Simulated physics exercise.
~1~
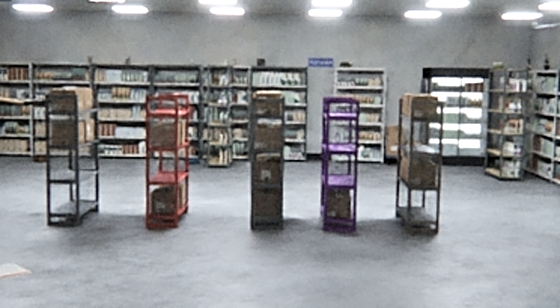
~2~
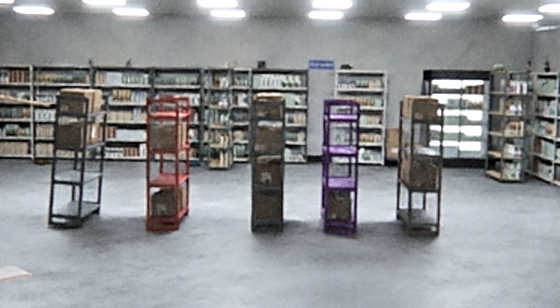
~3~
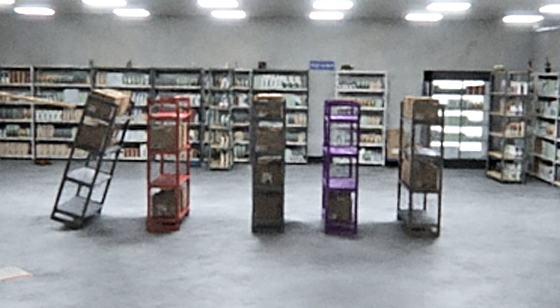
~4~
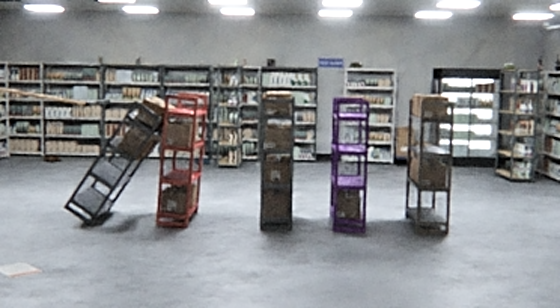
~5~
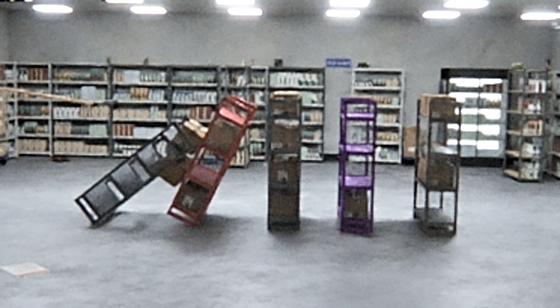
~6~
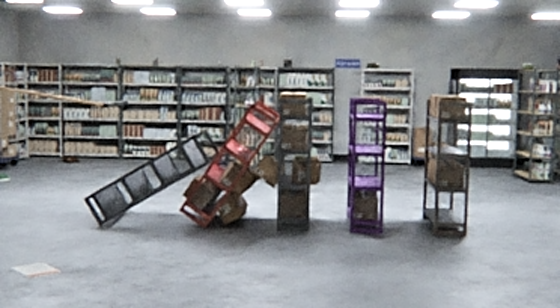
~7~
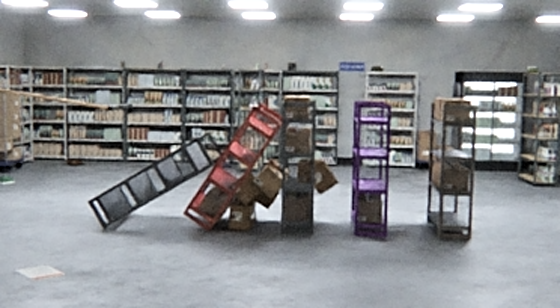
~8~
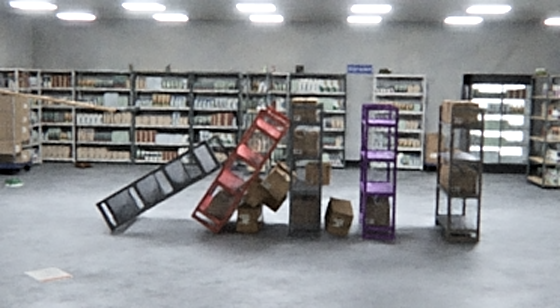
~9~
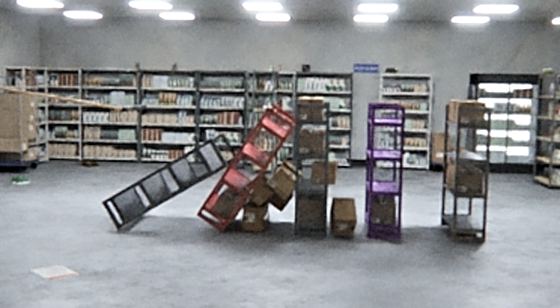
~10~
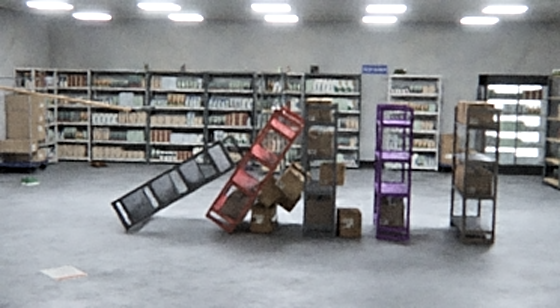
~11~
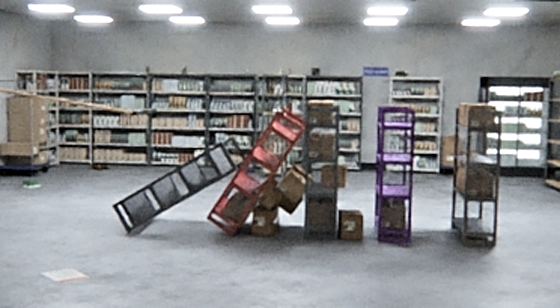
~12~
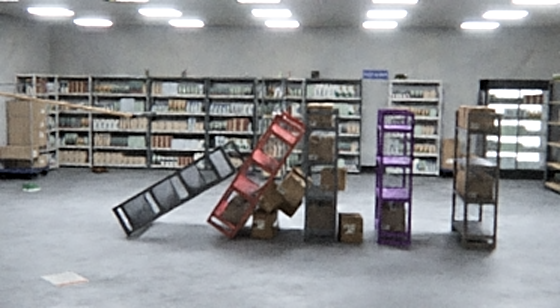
In a room lined with stocked shelves, a pole at the left nudged a dark rack, which toppled right into the red one and left it leaning on the middle rack as boxes spilled, while the purple and far-right racks stayed standing.
